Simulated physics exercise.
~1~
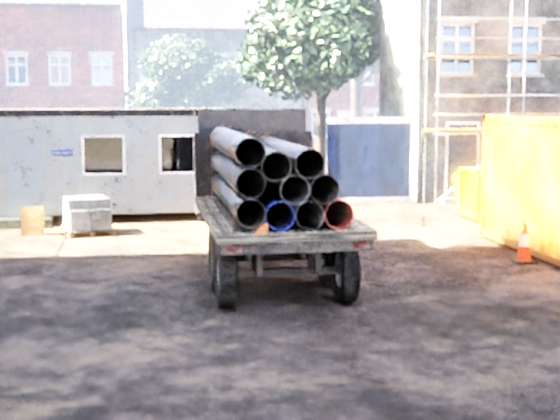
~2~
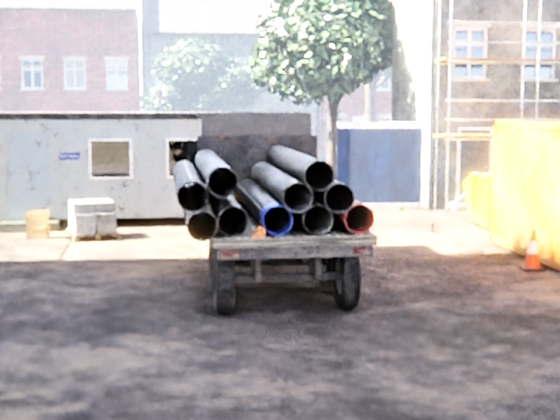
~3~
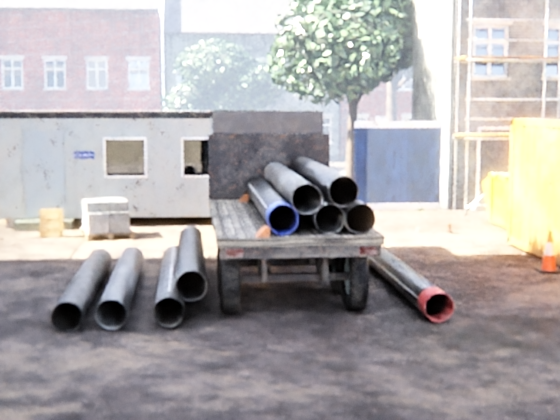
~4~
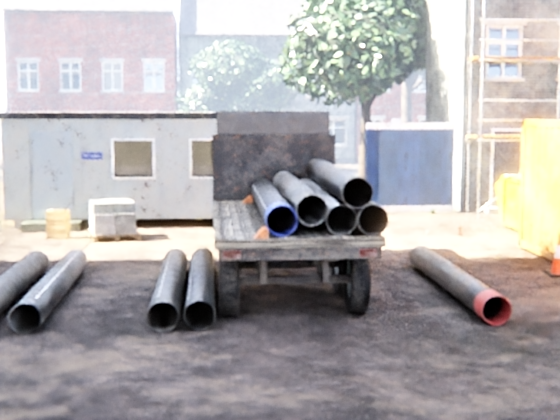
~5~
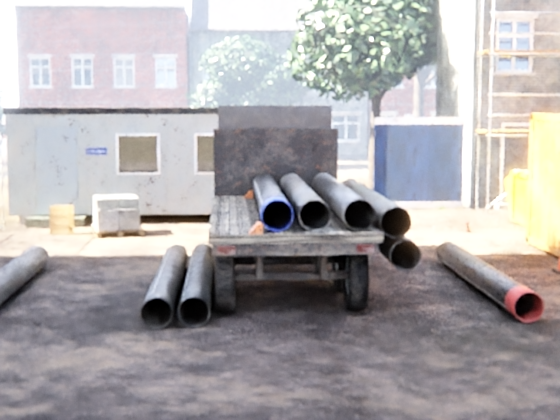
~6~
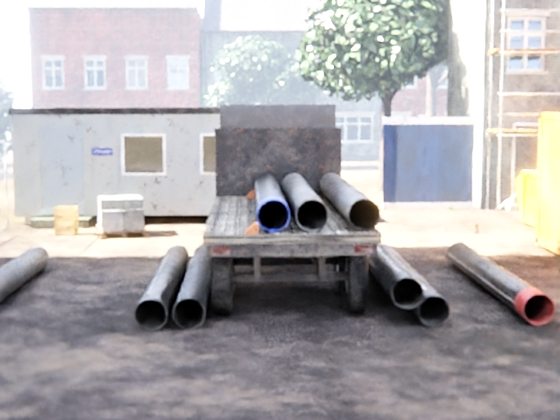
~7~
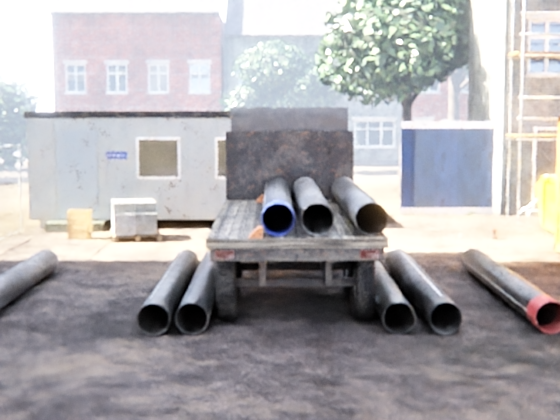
Building yard with a pile of pipes collapsing and rolling off both sides of a flatbed, leaving three aboard, including the blue-rimmed one.
